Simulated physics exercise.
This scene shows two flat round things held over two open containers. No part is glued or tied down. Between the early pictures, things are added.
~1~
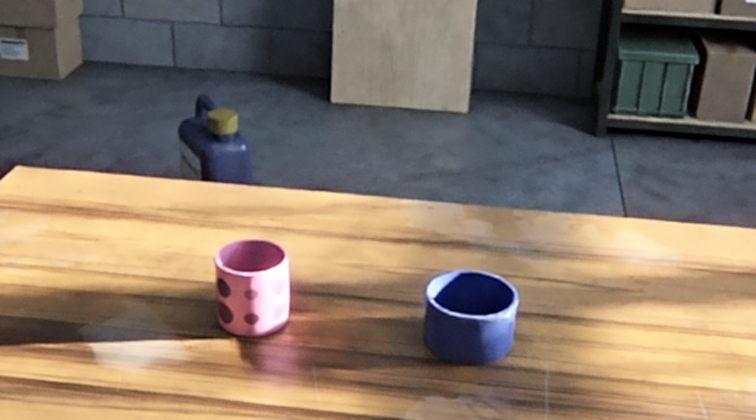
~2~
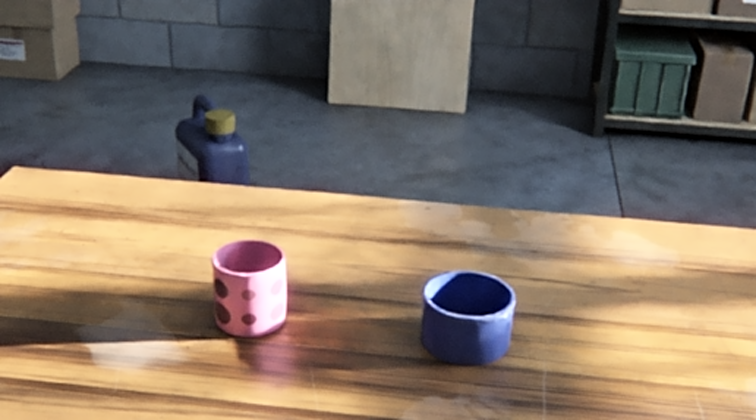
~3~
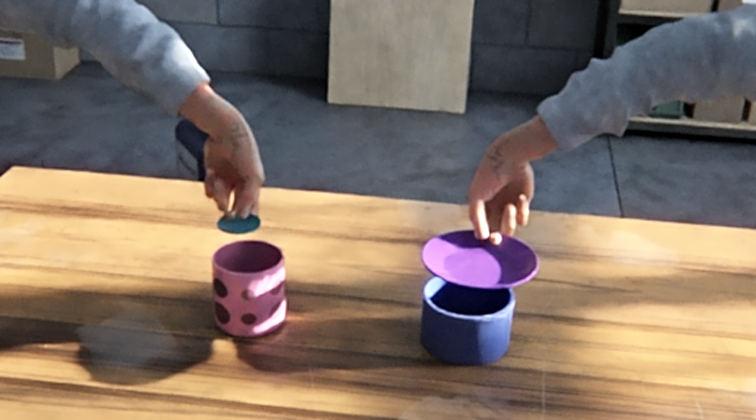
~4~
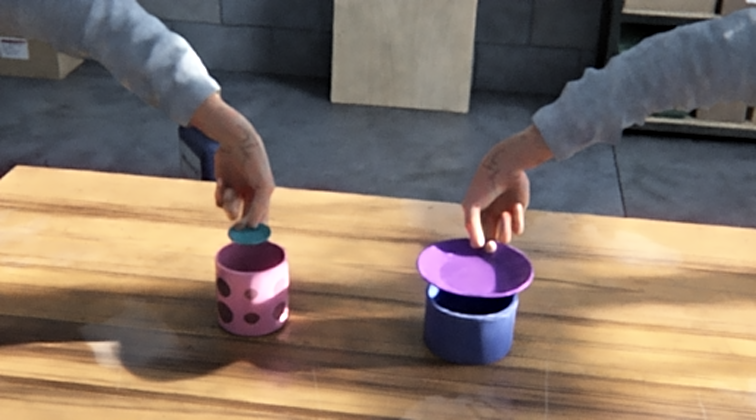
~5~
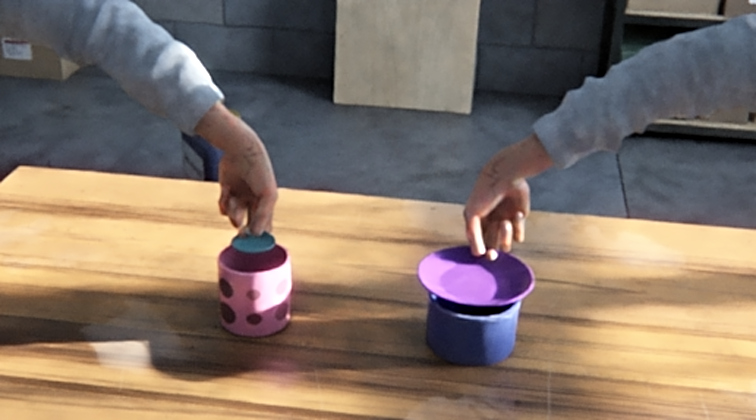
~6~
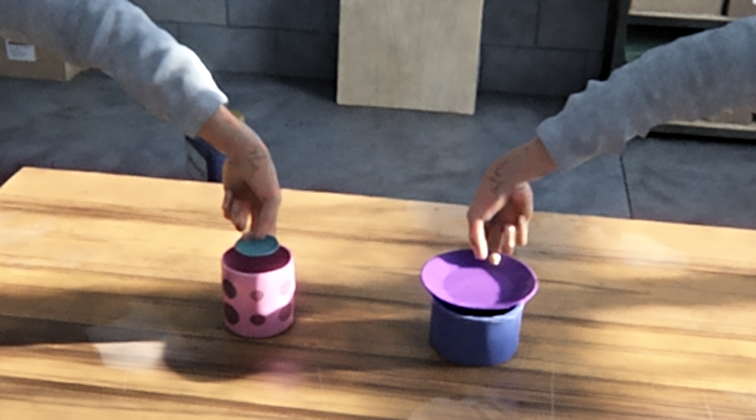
On a wooden table, two hands lower turquoise and purple saucers onto two open containers.
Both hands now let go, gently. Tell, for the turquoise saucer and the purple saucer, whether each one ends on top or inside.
In the end the turquoise saucer ends inside, the purple saucer ends on top.
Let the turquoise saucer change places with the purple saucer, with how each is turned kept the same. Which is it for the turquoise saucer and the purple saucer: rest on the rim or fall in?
Looking at both, the turquoise saucer ends up in and the purple saucer remains on top.
Then, 0.12 s later than the last frame, turquoise saucer shifted a little near (257, 267); purple saucer moving near (478, 289).
Then, 0.18 s later than the last frame, turquoise saucer dropping near (259, 306); purple saucer sitting on the rim near (478, 289).
Then, 0.28 s later than the last frame, turquoise saucer fallen near (259, 306); purple saucer sitting on the rim near (478, 289).
When it is over, the turquoise saucer slips past the rim, near (259, 314); the purple saucer works as a lid, near (478, 289).
